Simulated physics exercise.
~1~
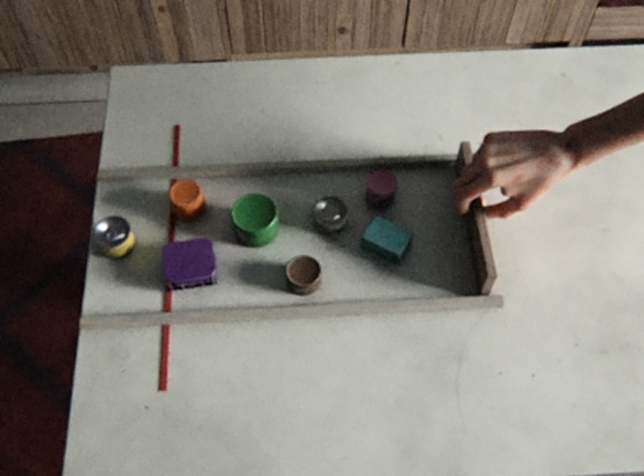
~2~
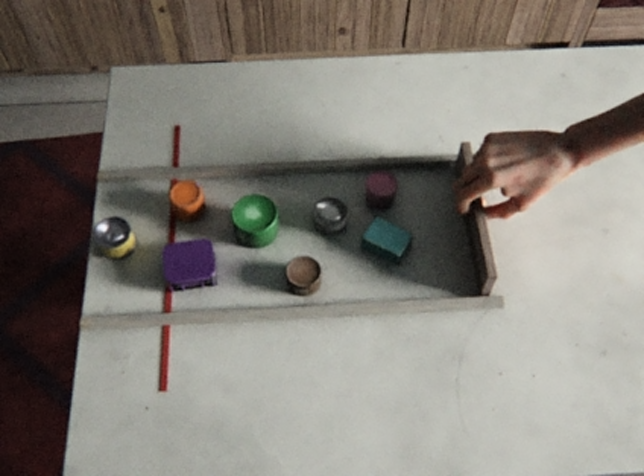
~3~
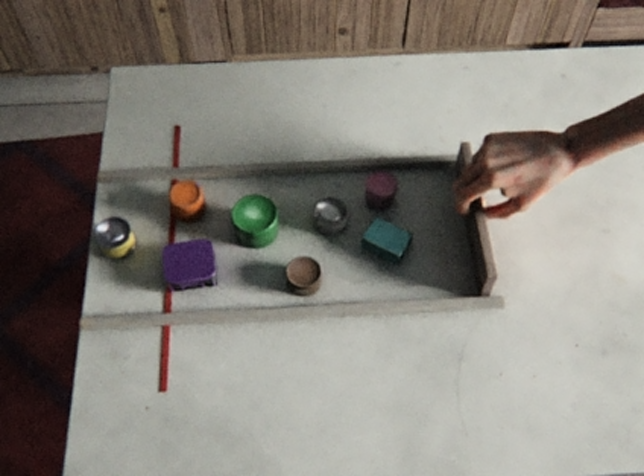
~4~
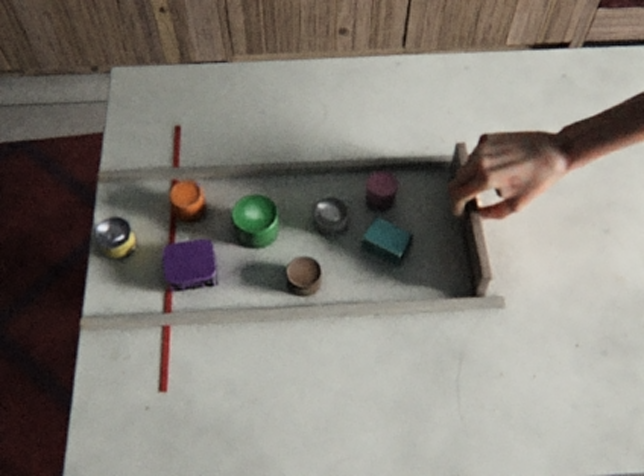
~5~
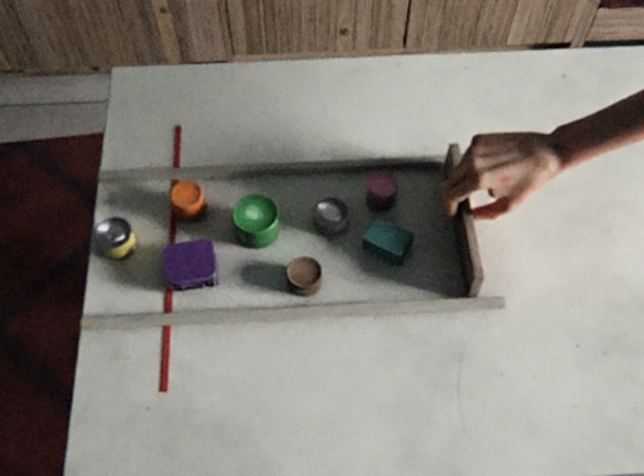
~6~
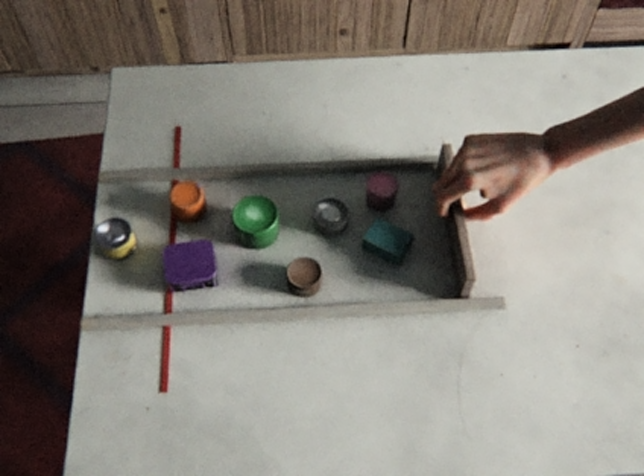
A hand at the right slowly slides a wooden board a short way left along a wide channel on a pale tabletop, seen from above by a still camera. Between the rails sit a purple case, orange lid and yellow tin at the left, a green tub mid-channel, and brown, grey, pink and teal pieces nearer the board. Only the hand and board move; the objects stay put.
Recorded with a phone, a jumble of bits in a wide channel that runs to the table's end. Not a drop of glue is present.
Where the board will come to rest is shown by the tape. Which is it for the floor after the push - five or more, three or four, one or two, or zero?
Gone: Just a lone one or pair.
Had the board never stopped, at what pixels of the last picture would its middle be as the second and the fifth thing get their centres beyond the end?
Around (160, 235); afterwards around (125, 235).
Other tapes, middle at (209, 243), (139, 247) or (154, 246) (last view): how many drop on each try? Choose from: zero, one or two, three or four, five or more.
No fall at all; 3 or 4; either one or two.
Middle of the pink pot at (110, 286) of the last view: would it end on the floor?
Here the pink pot winds up off.
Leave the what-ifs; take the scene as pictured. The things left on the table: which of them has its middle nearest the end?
The orange lid.
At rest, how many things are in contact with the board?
It ends up touching 3.
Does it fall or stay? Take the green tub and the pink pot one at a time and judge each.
First, the green tub keeps its place; then the pink pot keeps its place.
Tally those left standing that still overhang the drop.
So the number is 1.
Soon after, none off yet; yellow tin at rest near (116, 239); orange lid at rest near (188, 202); purple case at rest near (191, 266).
Then, none off yet; yellow tin at rest near (116, 239); orange lid at rest near (188, 202); purple case moving near (186, 271).
Further on, none off yet; yellow tin at rest near (116, 239); orange lid moved about its own width near (151, 203); purple case moved about its own width near (154, 285).
At rest, the number that fall off is one or two; fallen, yellow tin.
